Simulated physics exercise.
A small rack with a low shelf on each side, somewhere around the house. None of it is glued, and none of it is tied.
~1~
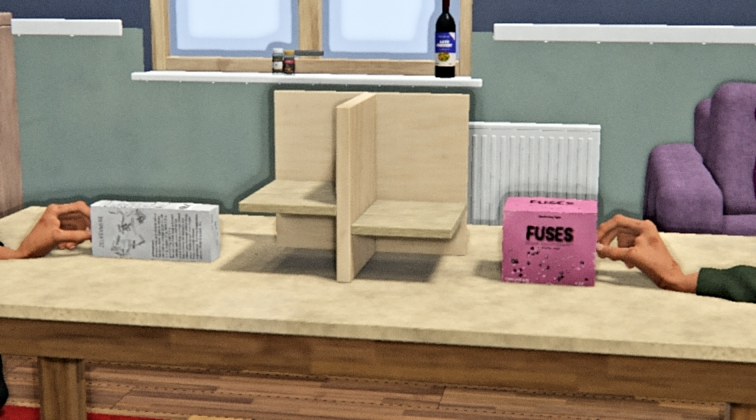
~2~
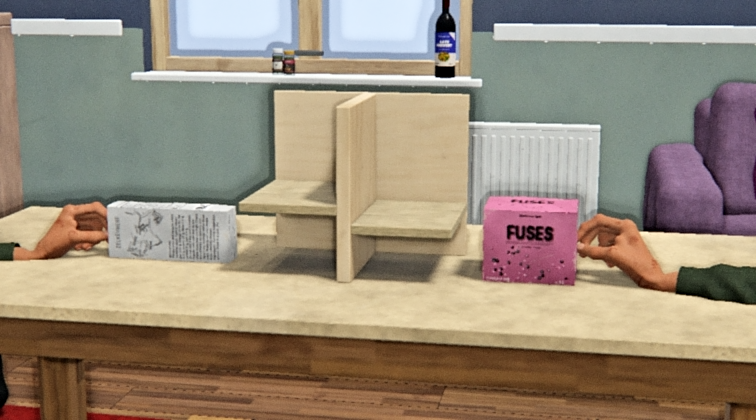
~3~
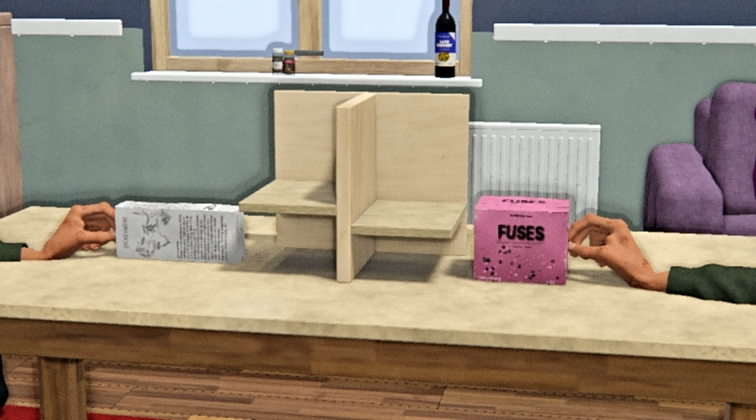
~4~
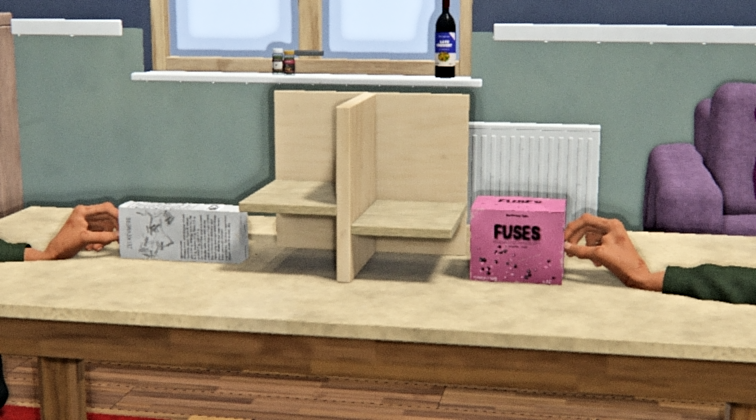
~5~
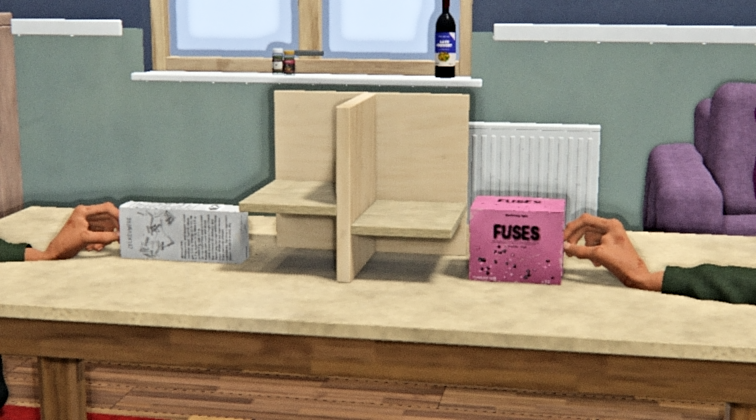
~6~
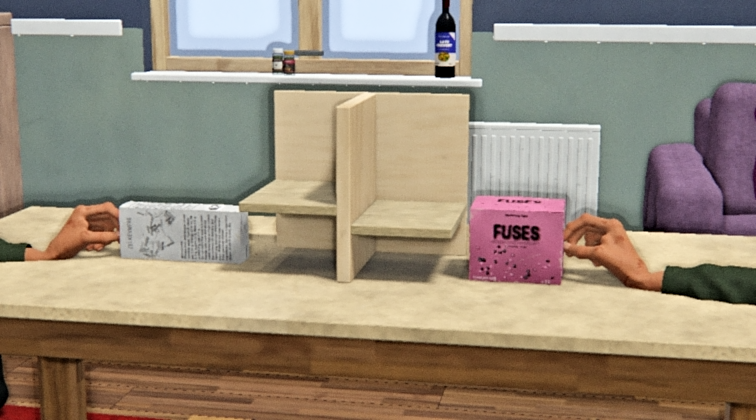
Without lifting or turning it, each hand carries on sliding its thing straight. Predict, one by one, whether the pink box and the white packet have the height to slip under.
My call: The pink box is held back, the white packet slips under.
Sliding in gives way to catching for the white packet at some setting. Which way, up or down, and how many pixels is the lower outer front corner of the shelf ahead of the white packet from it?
8 pixels, downward.
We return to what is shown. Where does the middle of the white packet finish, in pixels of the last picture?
Around (281, 237).
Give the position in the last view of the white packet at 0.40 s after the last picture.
Its centre should be near (217, 234).
Then, 0.40 s on from there, pink box stopped at the opening near (504, 238); white packet sliding up to the opening near (217, 234).
In the end, the pink box catches on the edge, near (504, 238); the white packet slides in, near (281, 237).
